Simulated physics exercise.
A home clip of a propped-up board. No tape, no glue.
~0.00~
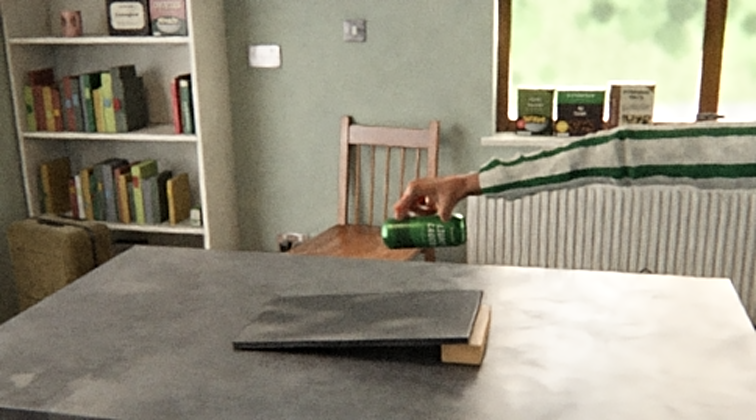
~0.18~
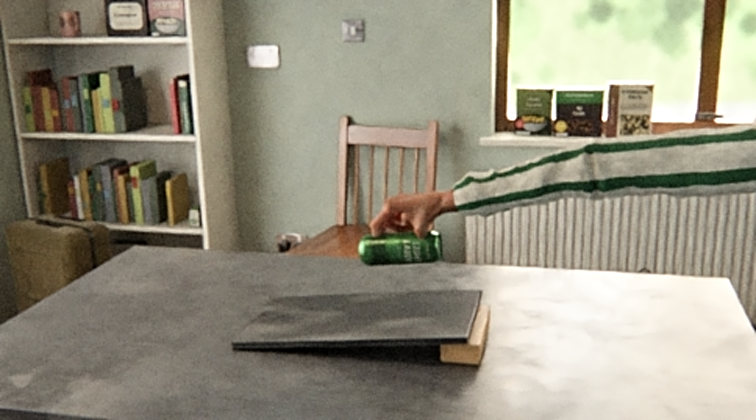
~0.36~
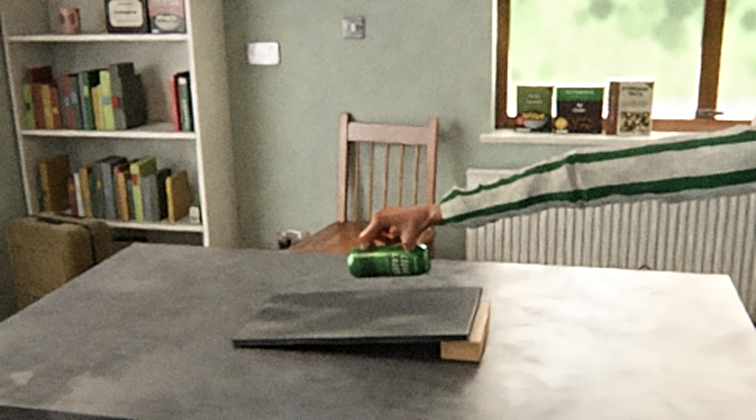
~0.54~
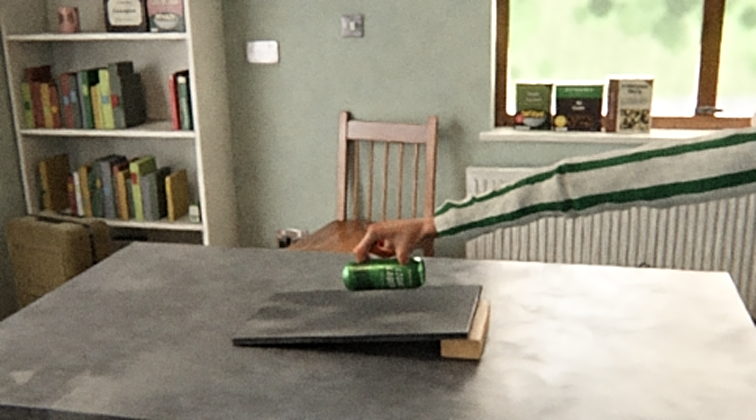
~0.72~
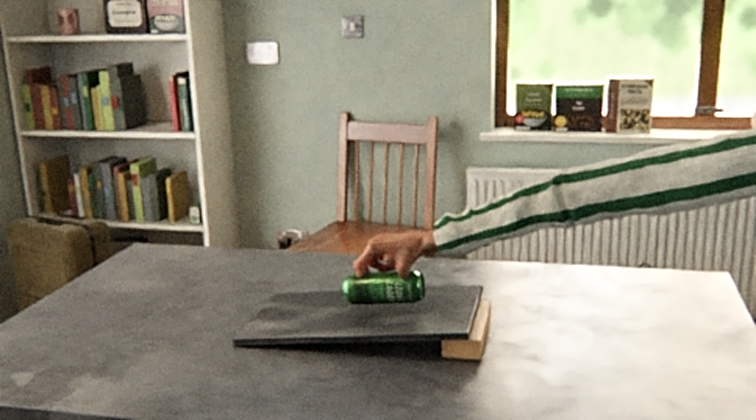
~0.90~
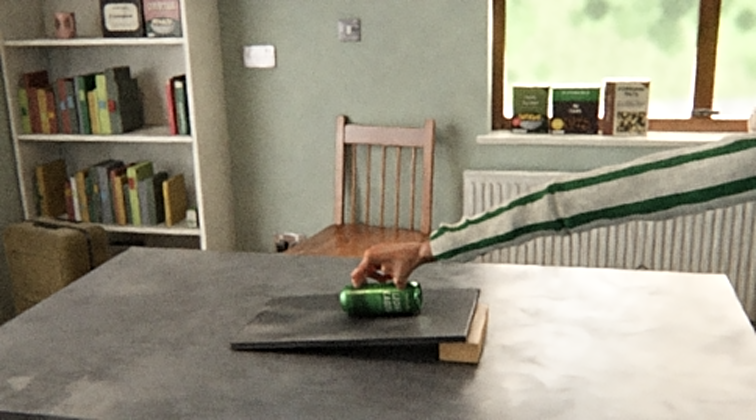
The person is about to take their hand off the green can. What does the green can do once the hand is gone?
The green can remains at rest.
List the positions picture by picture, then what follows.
In the first picture, coming down; green can (424, 232).
In the second picture, coming down; green can (401, 249).
In the third picture, coming down; green can (389, 261).
In the fourth picture, coming down; green can (384, 275).
In the fifth picture, coming down; green can (384, 288).
In the sixth picture, set down, still held; green can (381, 298).
After 1.20 s, no change.
After 1.60 s, green can resting near (381, 299).
In the end (1.9 s), it is unmoved. At the end, from the last picture's camera, green can near (381, 299). The green can stays where it is put.
